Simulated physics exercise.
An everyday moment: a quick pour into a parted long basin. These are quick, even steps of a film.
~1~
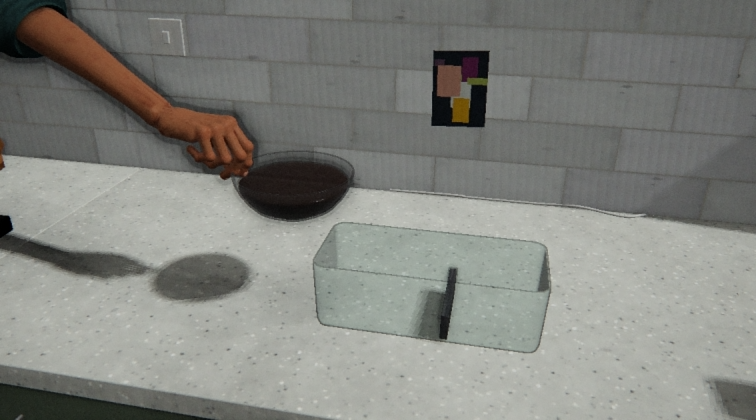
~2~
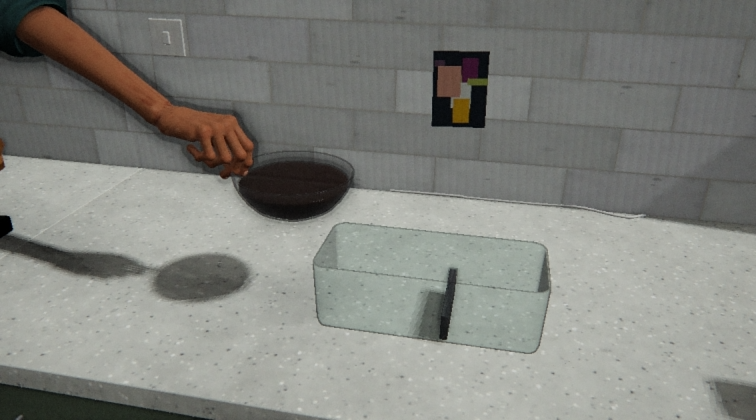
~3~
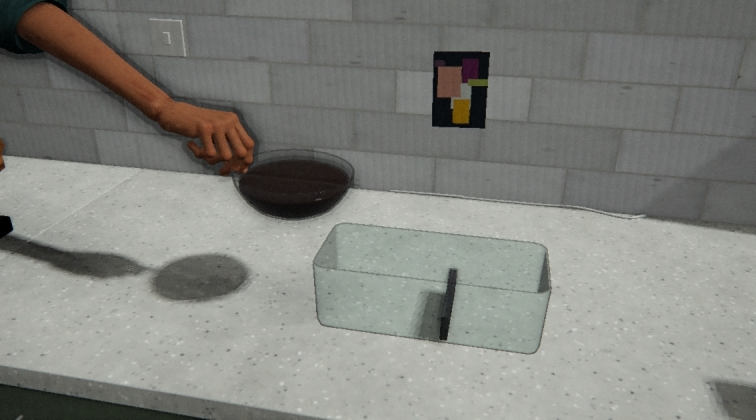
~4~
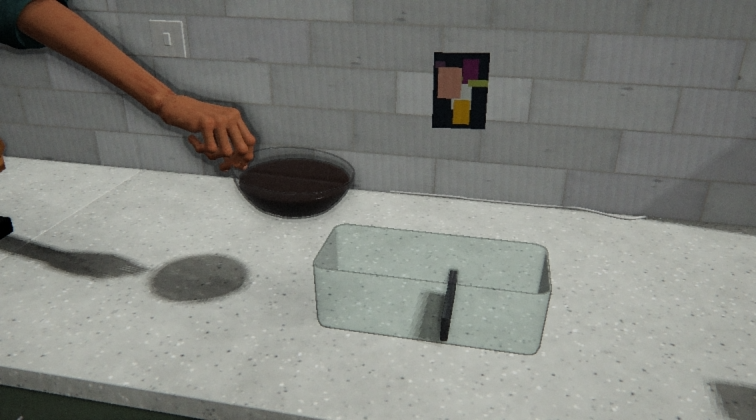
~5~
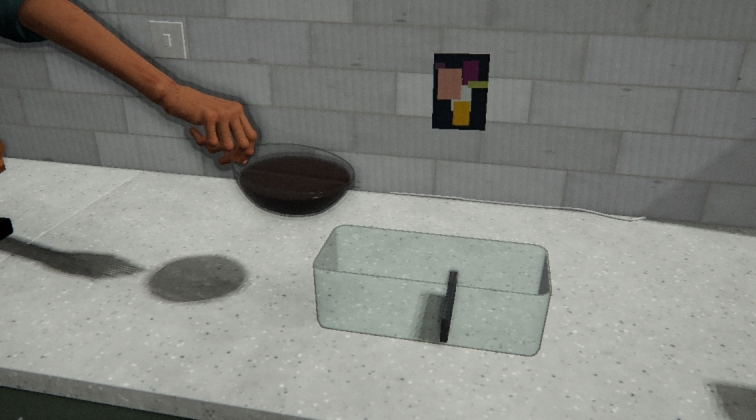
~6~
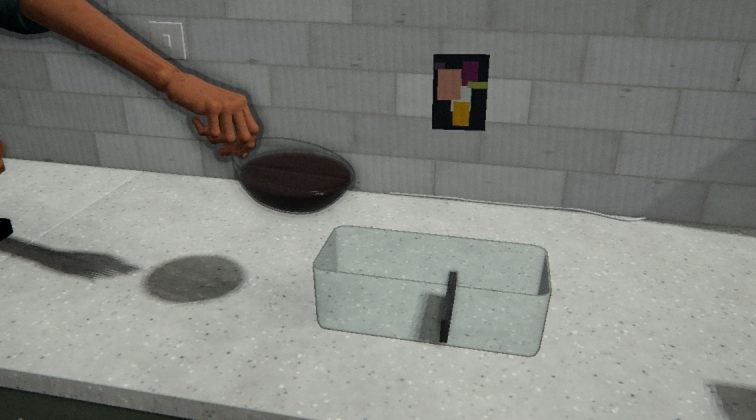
On a speckled kitchen counter, a hand gradually tilting a glass bowl of dark liquid behind a clear, divided long basin.
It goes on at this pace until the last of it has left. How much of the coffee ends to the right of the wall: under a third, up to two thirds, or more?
It comes to under a third.
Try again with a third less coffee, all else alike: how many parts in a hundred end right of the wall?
Some 5 per cent.
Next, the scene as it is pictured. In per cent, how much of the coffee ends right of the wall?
Near 10 %.
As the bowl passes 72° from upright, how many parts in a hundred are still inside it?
Close to 30 per cent.
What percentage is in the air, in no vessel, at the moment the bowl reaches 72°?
Roughly 50 in a hundred.
A moment on, the bowl is tipped part way and 32 per cent is still to pour, 17 is left of the wall and 0 right of it.
Next, the bowl is tipped right over and 0 per cent is still to pour, 90 is left of the wall and 4 right of it.
Then the bowl is tipped right over and 0 per cent is still to pour, 89 is left of the wall and 7 right of it.
Later the bowl is tipped right over and 0 per cent is still to pour, 88 is left of the wall and 8 right of it.
Finally, 88 per cent lies left of the wall, 8 right of it and 4 outside.
